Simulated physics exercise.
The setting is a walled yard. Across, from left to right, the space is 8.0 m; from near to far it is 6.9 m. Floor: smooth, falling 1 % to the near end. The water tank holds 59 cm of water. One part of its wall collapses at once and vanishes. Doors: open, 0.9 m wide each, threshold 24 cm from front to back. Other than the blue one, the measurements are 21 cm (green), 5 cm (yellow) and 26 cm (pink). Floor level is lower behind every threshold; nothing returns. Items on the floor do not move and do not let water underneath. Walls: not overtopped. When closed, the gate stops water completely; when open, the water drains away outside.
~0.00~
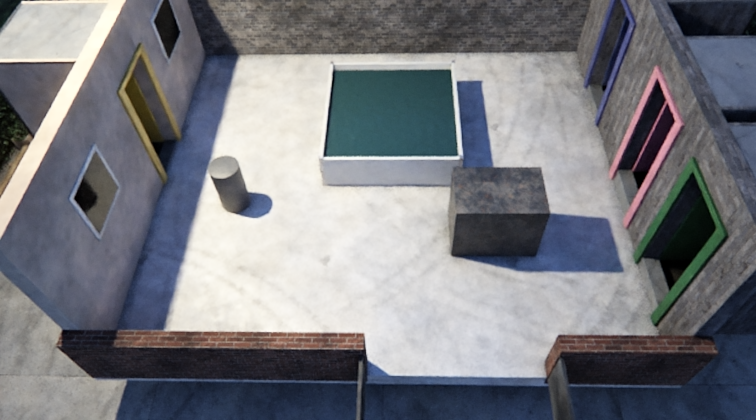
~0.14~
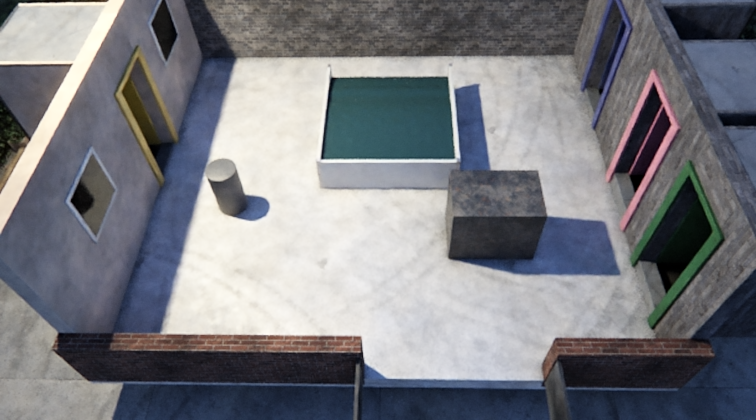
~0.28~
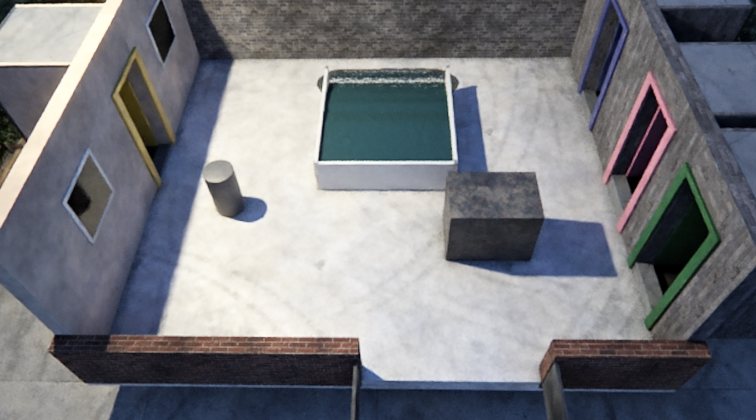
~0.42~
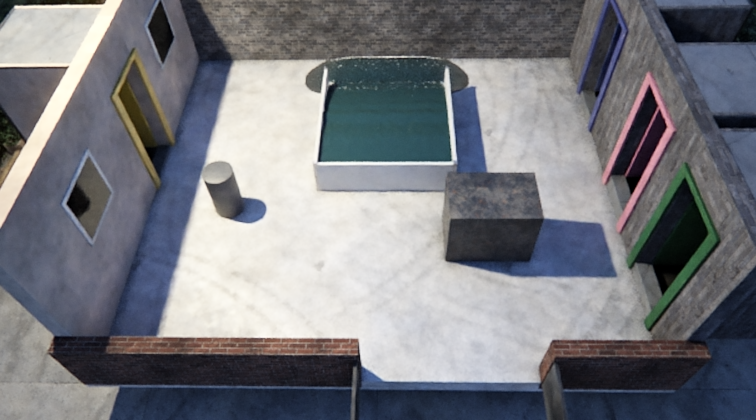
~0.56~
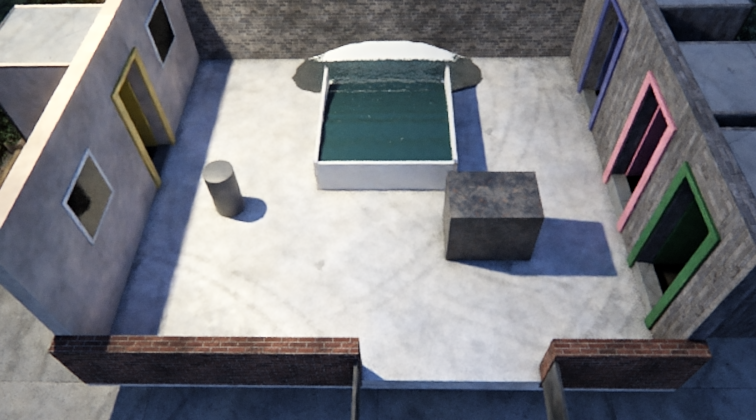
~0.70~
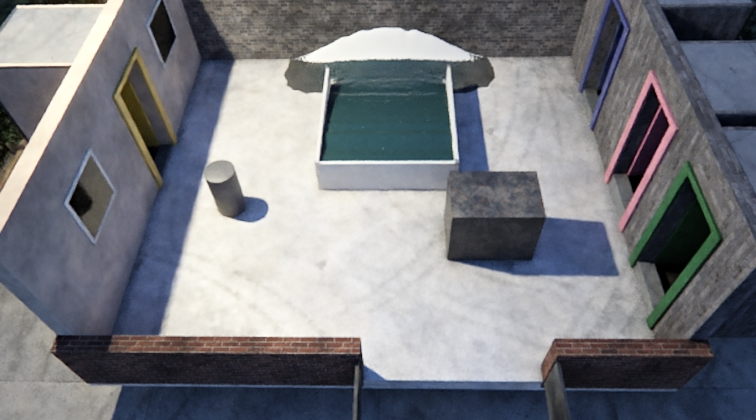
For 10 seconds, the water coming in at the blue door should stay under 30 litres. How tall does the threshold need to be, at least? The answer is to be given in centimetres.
Close to 14.5 cm is just enough.
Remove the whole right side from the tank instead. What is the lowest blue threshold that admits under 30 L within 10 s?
Estimate: Near 27 cm.
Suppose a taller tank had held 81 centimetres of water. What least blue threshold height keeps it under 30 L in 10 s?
Roughly 22 centimetres.
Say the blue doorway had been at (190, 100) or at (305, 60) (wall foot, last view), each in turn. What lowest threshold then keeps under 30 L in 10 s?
About 18 cm for the first and 17 cm for the second.
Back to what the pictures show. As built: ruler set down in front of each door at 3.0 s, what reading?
Depth (cm): Green 0 / yellow 8 / pink 2 / blue 21.
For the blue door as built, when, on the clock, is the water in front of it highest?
Peak time: About 3.0 s.
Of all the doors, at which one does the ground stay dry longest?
The answer is the green door.
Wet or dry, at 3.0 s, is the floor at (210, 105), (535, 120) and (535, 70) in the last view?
1: Awash; 2: Awash; 3: Awash.
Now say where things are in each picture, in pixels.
Still water, 59 cm deep, in the water tank at (391, 110); the blue door at (606, 63) is dry, in the first frame.
The front is at a hidden place, 0.3 m from the gap on the far side; 0.6 m2 of floor is wet, 59 cm left at the back, in the second frame.
The gap is on the far side, the front 0.8 m out at a hidden place; the back of the water tank holds 59 cm, in the third frame.
The gap is on the far side, the front 1.1 m out at (334, 61); the back of the water tank holds 59 cm, in the fourth frame.
The front is at (310, 60), 1.3 m from the gap on the far side; 3.5 m2 of floor is wet, 59 cm left at the back, in the fifth frame.
Water pours out on the far side and has run 1.4 m, to (295, 60); about 15 cm deep outside, 59 cm at the back; 2.4 m in a straight line remain to the blue door at (601, 68), in the sixth frame.
After 1.4 s water covers 10 % of the floor, deepest (45 cm) near (383, 70); it has not reached the blue door.
After 3.0 s water covers 30 % of the floor, deepest (34 cm) near (560, 58); 21 cm at the blue door, 8 litres in over its 14 cm threshold.
After 10.0 s water covers 90 % of the floor, deepest (10 cm) near (426, 352); 8 cm at the blue door, 35 litres in over its 14 cm threshold.
At the blue door as built, the water arrived by 2.2 s and peaked near 21 cm at 3.0 s.
Run again over the same 10 s with other heights there, 44 litres in over 13 cm, 14 litres over 17.5 cm. The limit of 30 litres is kept from about 14.5 cm up.
